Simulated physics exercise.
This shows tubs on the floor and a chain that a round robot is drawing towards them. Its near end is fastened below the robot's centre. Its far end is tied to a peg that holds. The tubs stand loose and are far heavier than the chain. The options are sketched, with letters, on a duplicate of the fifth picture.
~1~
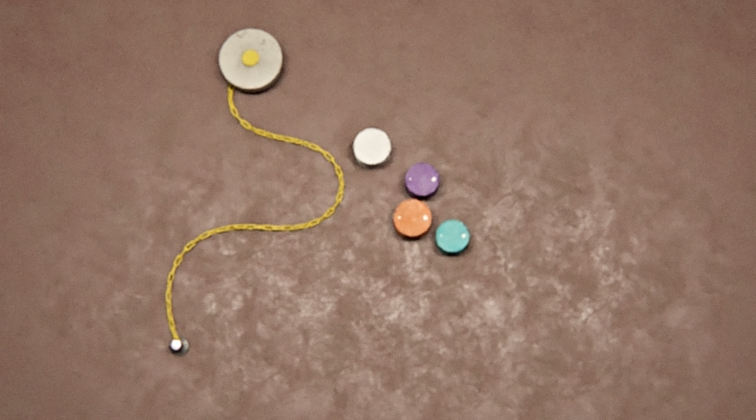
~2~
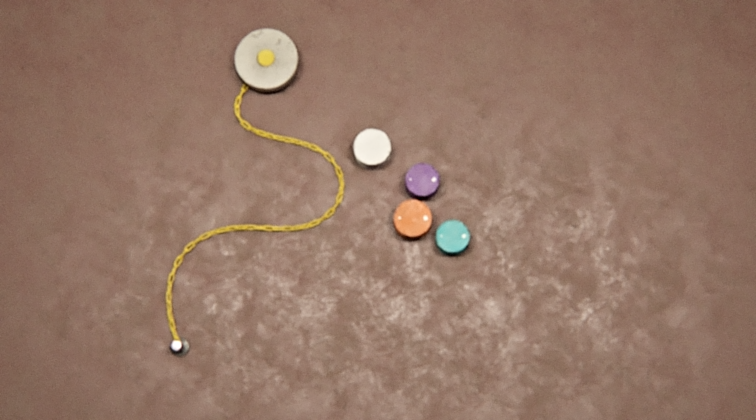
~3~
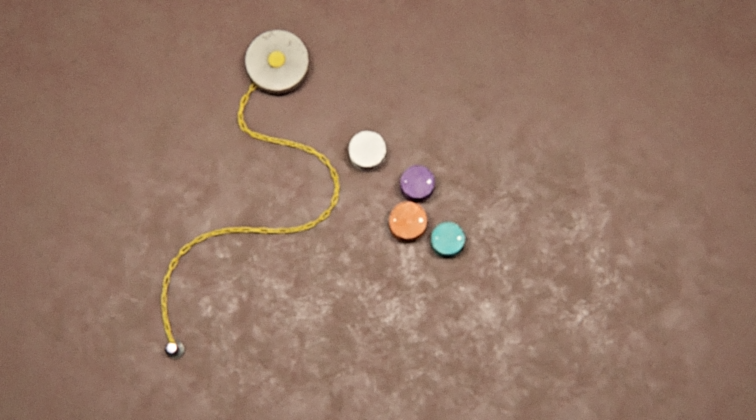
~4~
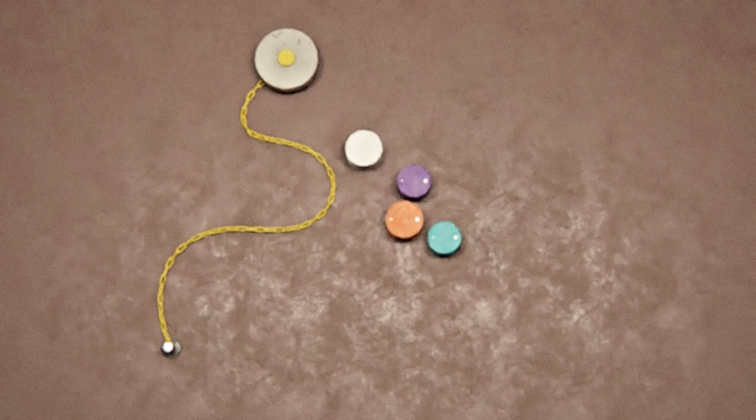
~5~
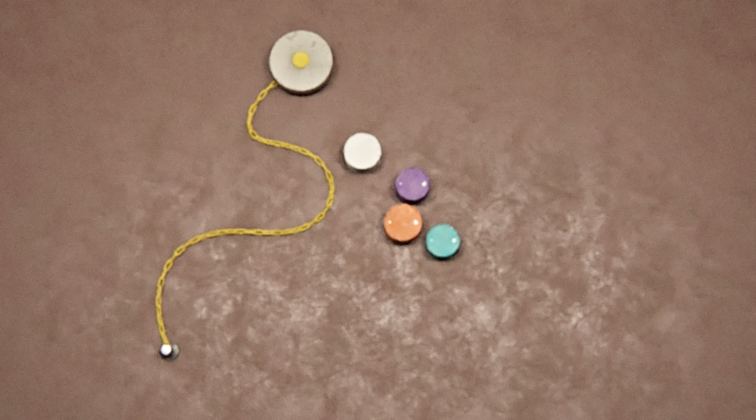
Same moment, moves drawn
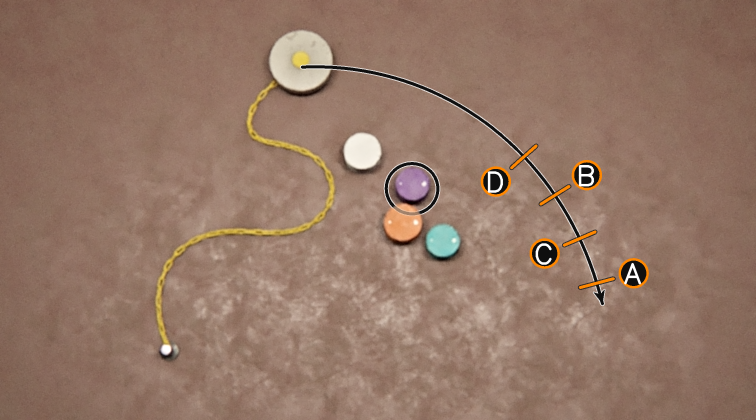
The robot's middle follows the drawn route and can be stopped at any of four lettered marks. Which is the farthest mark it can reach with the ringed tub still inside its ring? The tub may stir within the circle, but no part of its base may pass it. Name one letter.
As far as tick C.
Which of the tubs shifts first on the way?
The white one.
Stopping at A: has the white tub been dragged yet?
By then, yes.
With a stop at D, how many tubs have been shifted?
The count is none.
On the copy, A at (597, 283); B at (555, 195); C at (580, 239); D at (524, 157); the ring at (412, 189); the route from (302, 67) via (493, 129) to (603, 304).
On C. First, robot (420, 83); purple tub (412, 186).
Then, robot (522, 150); purple tub (412, 186).
Finally, robot (581, 237); purple tub (412, 186); white tub (377, 190); the purple tub is still in its ring.
By contrast, A drags the ringed tub to (419, 215); B is safe but short; D is safe but short.
